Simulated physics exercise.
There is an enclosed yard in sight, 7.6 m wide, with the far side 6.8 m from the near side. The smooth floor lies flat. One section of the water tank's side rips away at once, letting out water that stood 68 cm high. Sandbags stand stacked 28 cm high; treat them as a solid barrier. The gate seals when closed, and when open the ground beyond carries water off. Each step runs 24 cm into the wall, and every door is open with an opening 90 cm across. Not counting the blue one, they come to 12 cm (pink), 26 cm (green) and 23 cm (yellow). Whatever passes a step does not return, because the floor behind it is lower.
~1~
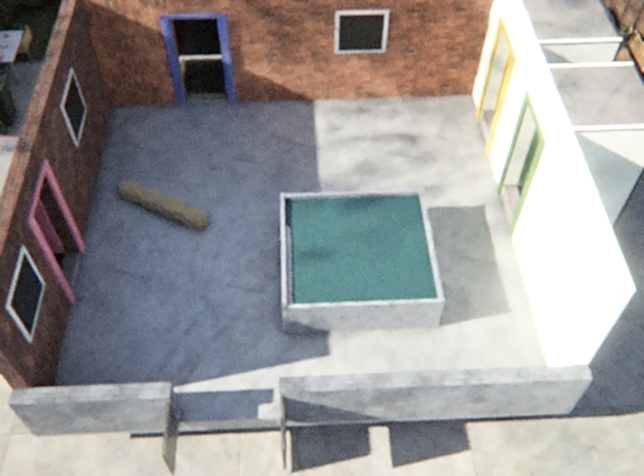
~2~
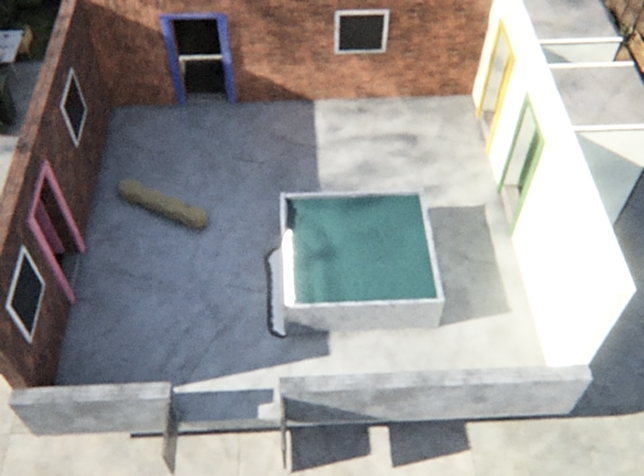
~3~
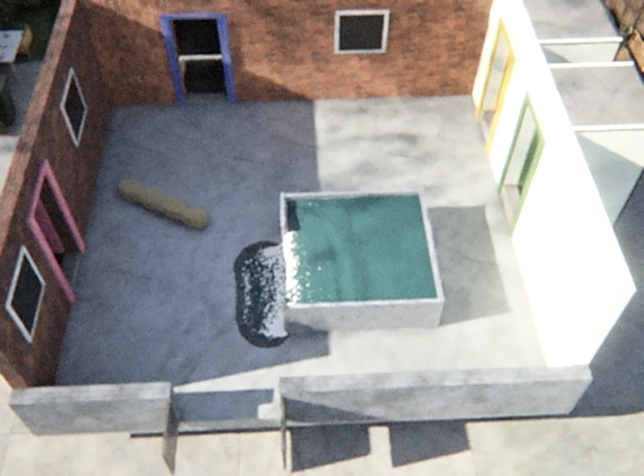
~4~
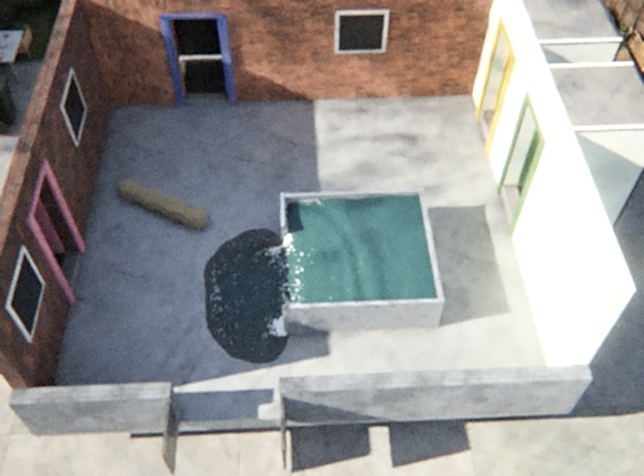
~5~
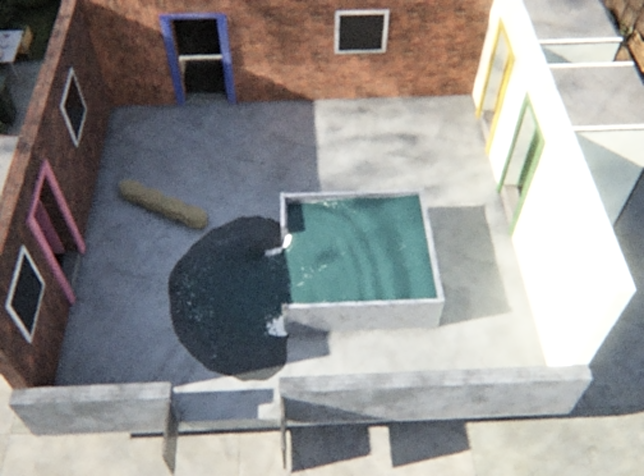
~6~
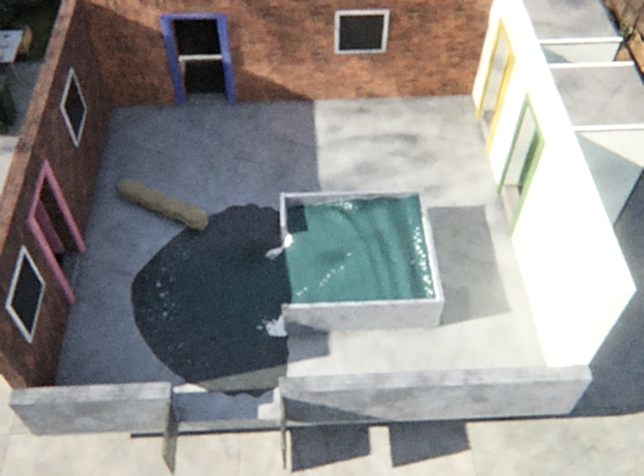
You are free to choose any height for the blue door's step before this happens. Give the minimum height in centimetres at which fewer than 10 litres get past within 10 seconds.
6.5 cm.
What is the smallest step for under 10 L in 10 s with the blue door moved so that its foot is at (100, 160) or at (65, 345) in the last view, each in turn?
About 6.0 cm, then about 32 cm.
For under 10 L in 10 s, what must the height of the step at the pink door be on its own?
The pink door needs around 28 cm.
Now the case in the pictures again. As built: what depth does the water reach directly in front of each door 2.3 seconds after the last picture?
Pink door 29 cm, blue door 0 cm, green door 0 cm, yellow door 0 cm.
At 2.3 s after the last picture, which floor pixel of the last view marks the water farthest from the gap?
(112, 110).
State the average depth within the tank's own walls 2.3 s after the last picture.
I'd put it near 27 cm.
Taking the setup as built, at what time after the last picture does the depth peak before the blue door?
Around 5.0 s.
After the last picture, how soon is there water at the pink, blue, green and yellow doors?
Times: Pink 0.3 s, blue 3.2 s, green 9.0 s, yellow 8.0 s.
Then, 0.7 s after the last picture water covers 25 % of the floor, deepest (36 cm) near (279, 301); it has not reached the blue door.
Then, 2.3 s after the last picture water covers 30 % of the floor, deepest (34 cm) near (68, 379); it has not reached the blue door.
Then, 9.3 s after the last picture water covers 85 % of the floor, deepest (13 cm) near (83, 248); 5 cm at the blue door, 7 litres in over its 7 cm step.
At the blue door as built, the water peaked near 10 cm, 5.1 s after the last picture.
Run again over the same 10 s with other heights there, 13 litres in over 6 cm, 7 litres over 7 cm. The limit of 10 litres is kept from about 6.5 cm up.
